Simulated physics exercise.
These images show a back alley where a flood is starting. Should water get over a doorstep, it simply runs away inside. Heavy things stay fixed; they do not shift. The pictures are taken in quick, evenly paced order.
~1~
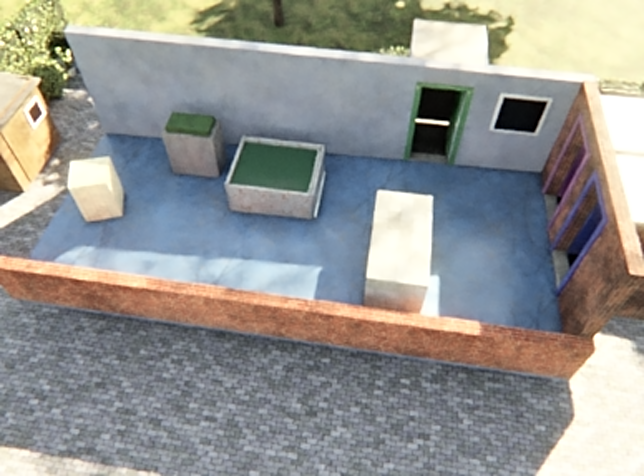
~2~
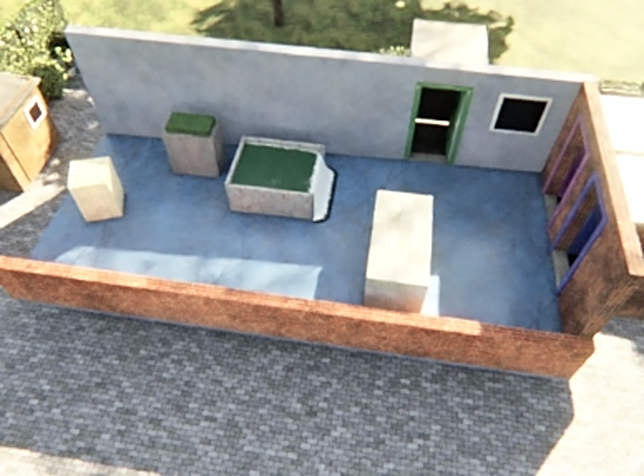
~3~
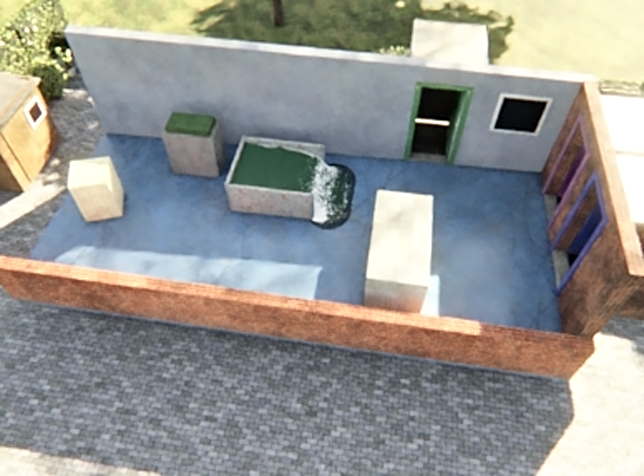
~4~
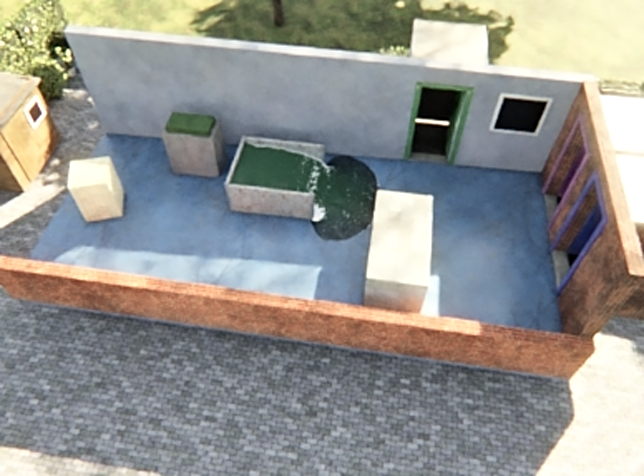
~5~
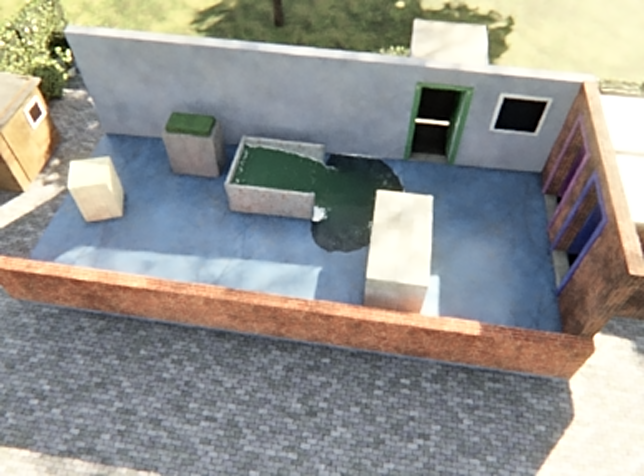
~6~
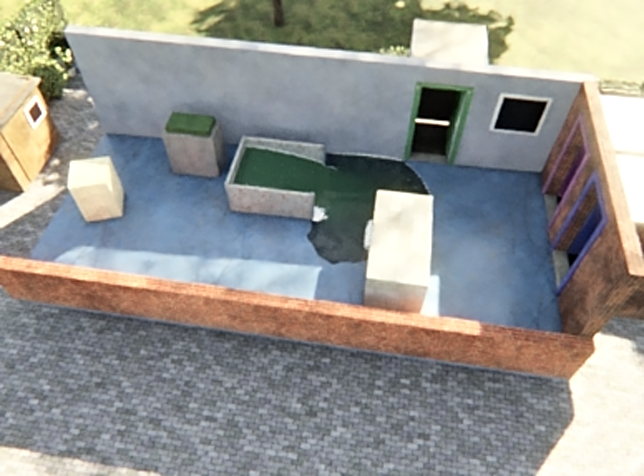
Dark green water fills a pale, open tank in a blue-floored, walled yard, seen from high above a low brick wall. Pale blocks stand on both sides, one topped with green, before a grey back wall with a green-edged doorway. The tank's right side opens and water pours out, spreading rightward over the floor, reaching the back wall and the large right-hand block, while the camera stays still.
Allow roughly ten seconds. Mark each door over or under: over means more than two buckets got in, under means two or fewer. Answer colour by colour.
Purple door - over, blue door - under, green door - over.
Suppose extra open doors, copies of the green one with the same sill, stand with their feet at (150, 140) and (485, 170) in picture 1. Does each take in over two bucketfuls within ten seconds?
The first door remains below the limit, while the second runs past the limit.
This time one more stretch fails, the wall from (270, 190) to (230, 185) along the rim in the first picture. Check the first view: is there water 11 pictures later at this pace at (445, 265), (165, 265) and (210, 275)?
Untouched, soaked, soaked.
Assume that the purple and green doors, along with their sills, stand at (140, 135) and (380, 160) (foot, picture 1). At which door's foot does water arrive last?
It would be the purple-painted one.
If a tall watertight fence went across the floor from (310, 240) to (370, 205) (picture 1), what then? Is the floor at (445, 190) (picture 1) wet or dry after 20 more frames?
At that spot: Submerged.
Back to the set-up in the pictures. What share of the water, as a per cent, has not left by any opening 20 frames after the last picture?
Near 90 in a hundred.
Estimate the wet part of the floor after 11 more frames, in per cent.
That comes to about 35 per cent.
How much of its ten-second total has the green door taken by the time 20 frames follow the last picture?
Share at that point: Close to 60 in a hundred.
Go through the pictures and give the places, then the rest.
In the first frame, the water tank at (277, 167) is whole and still.
In the second frame, the front is at (315, 221), out from the gap at (317, 186).
In the third frame, the front is at (335, 225), out from the gap at (317, 187).
In the fourth frame, the front is at (360, 228), out from the gap at (317, 188).
In the fifth frame, water pours out at (317, 189) and has run to a hidden place.
In the sixth frame, water pours out at (317, 189) and has run to a hidden place.
A moment on, water covers 25 % of the floor; the purple door not reached, the blue door not reached, the green door under two buckets in.
Next, water covers 35 % of the floor; the purple door over two buckets in, the blue door wet at the sill, nothing in, the green door under two buckets in.
Then, water covers 45 % of the floor; the purple door far over two buckets in, the blue door wet at the sill, nothing in, the green door over two buckets in.
Later, water covers 70 % of the floor; the purple door far over two buckets in, the blue door wet at the sill, nothing in, the green door over two buckets in.
In the end, water covers 70 % of the floor; the purple door far over two buckets in, the blue door wet at the sill, nothing in, the green door over two buckets in.
